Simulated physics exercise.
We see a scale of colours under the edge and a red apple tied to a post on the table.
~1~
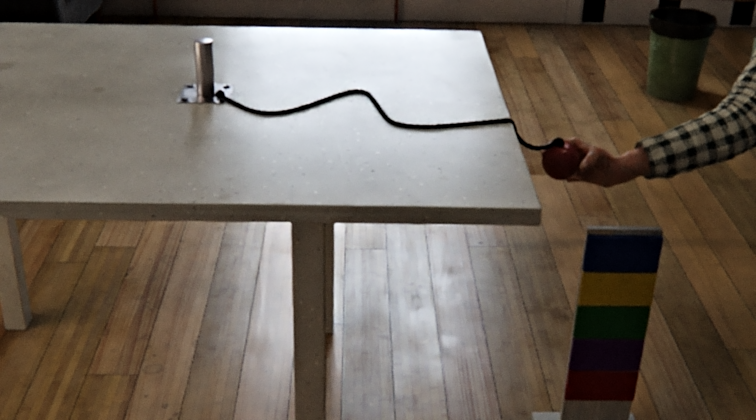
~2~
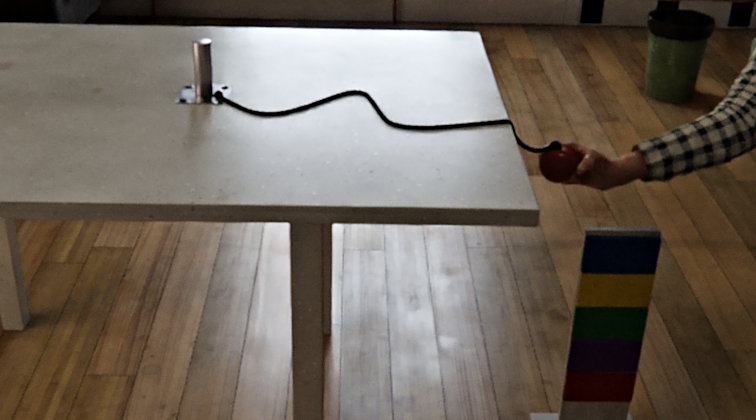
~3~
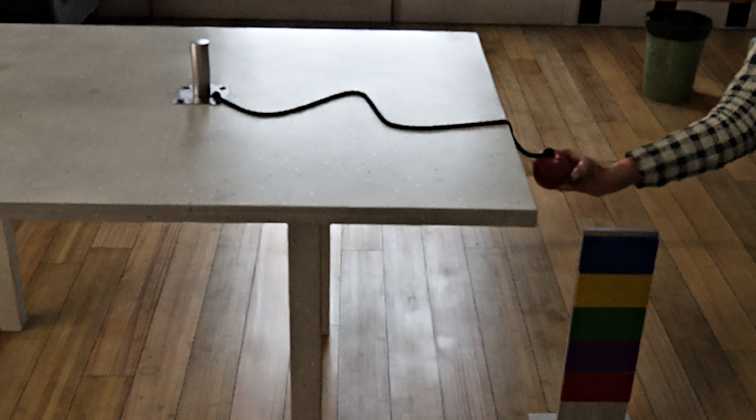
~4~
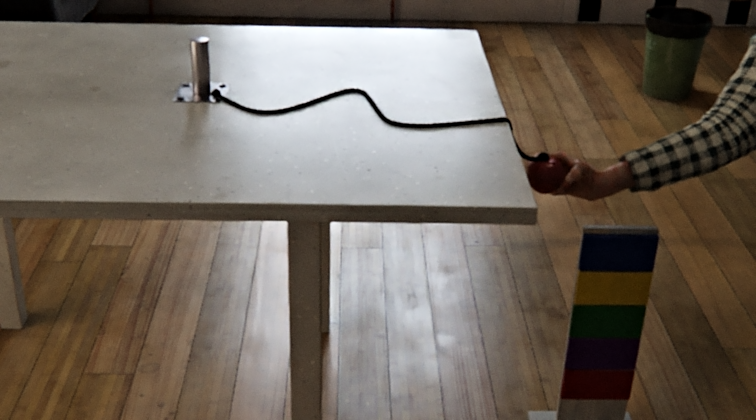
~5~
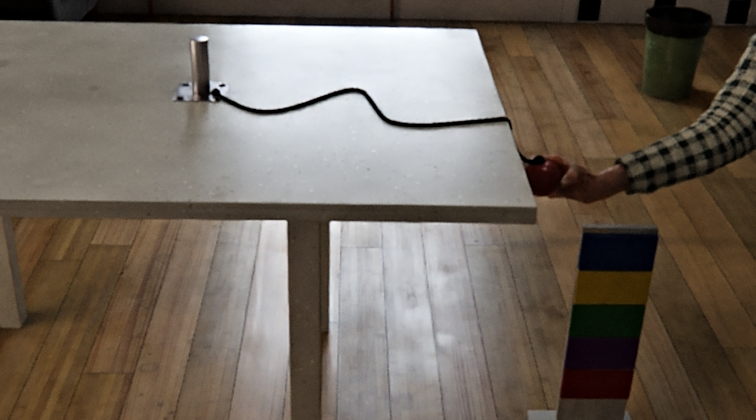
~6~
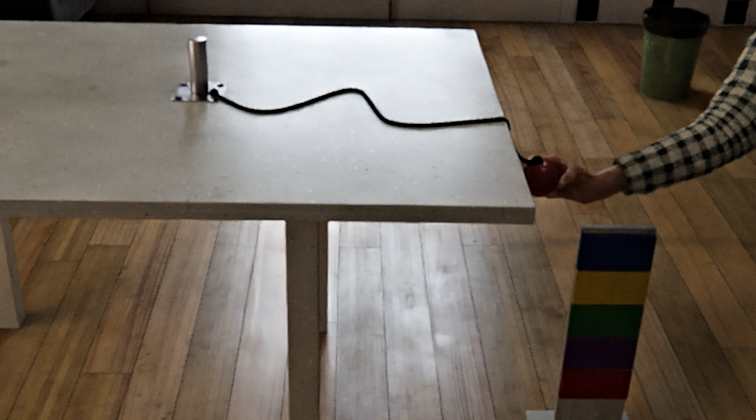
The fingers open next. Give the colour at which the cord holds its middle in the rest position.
The cord holds it at yellow.
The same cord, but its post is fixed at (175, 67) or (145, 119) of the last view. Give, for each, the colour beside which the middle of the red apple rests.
Blue; blue.
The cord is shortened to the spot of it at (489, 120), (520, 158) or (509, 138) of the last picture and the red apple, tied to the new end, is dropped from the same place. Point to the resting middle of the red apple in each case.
The places are (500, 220), (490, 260) and (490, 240).
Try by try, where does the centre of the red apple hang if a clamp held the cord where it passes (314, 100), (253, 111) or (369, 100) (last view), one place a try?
Approximately (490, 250), (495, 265) and (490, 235), respectively.
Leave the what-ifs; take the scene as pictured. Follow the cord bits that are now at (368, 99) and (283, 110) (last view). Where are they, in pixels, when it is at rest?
One finishes at (426, 107) and the other at (307, 98).
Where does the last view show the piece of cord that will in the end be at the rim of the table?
The one at (404, 125).
Soon after, apple near (517, 280); level with yellow.
After that, apple near (462, 263); level with yellow.
And then, apple near (484, 278); level with yellow.
In the end, apple near (497, 280); level with yellow. Its middle rests at the yellow band.
